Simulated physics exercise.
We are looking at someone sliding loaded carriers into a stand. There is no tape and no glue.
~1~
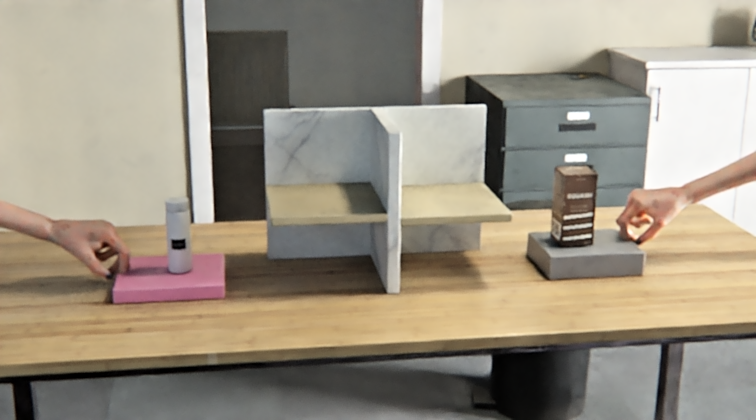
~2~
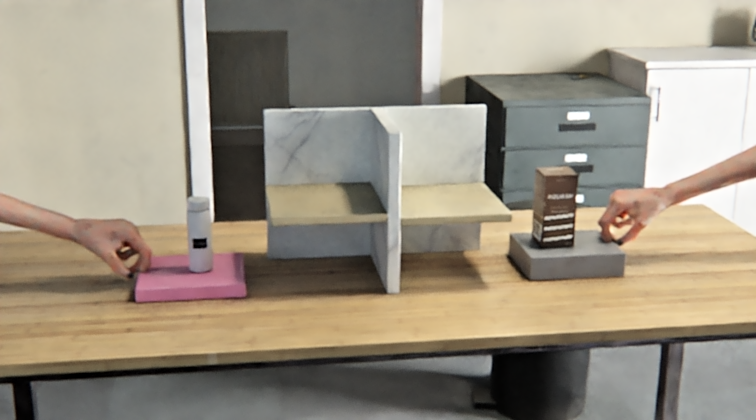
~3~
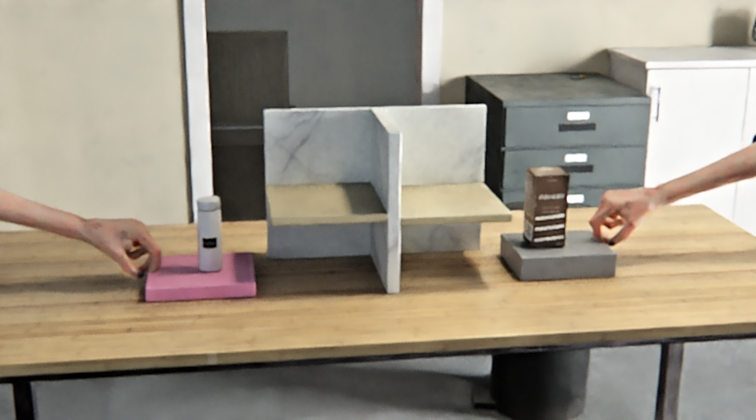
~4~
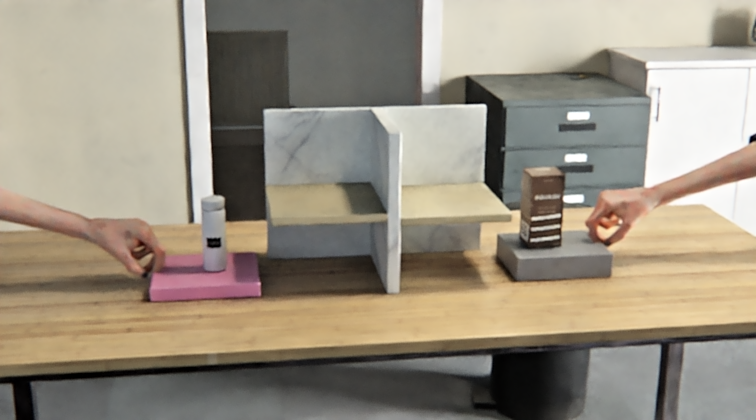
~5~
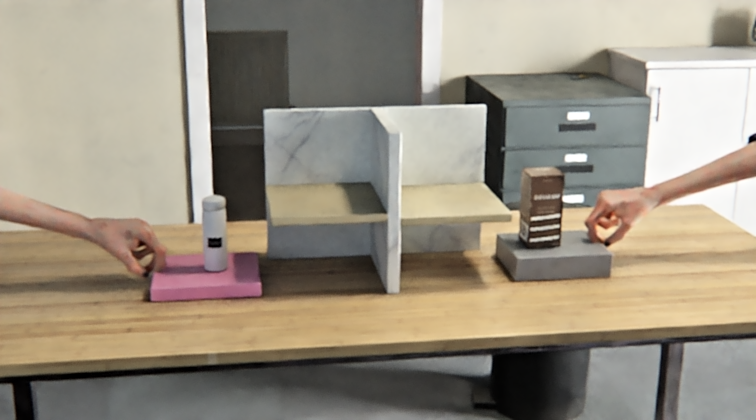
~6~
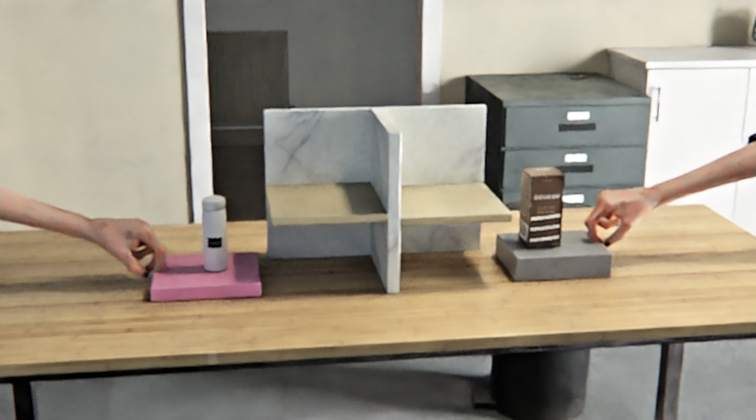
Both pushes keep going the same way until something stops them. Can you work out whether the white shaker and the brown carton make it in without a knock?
I reckon the white shaker gets knocked, the brown carton gets knocked.
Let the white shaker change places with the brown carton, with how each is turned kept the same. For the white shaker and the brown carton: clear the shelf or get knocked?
After the change, the white shaker runs into the shelf, and the brown carton runs into the shelf.
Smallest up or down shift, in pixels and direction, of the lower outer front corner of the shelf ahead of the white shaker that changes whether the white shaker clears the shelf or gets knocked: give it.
Raise it by roughly 12 pixels.
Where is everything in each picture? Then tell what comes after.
Hands sliding the things forward; white shaker (179, 235); brown carton (574, 206); grey tray (584, 253), in the first frame.
Hands sliding the things forward; brown carton (555, 207); shelf (384, 197), in the second frame.
Hands sliding the things forward; white shaker (210, 234); pink tray (202, 276), in the third frame.
Hands sliding the things forward; brown carton (542, 207); grey tray (553, 255), in the fourth frame.
Hands sliding the things forward; white shaker (215, 234); shelf (384, 197), in the fifth frame.
Hands sliding the things forward; white shaker (215, 234); brown carton (541, 207); pink tray (207, 276), in the sixth frame.
Then, 1.30 s after the last picture, white shaker tipped 54° from how it was near (261, 237); brown carton pushed back on its carrier near (515, 209).
At rest, the white shaker is knocked back, near (280, 254); the brown carton is knocked back, near (544, 250).
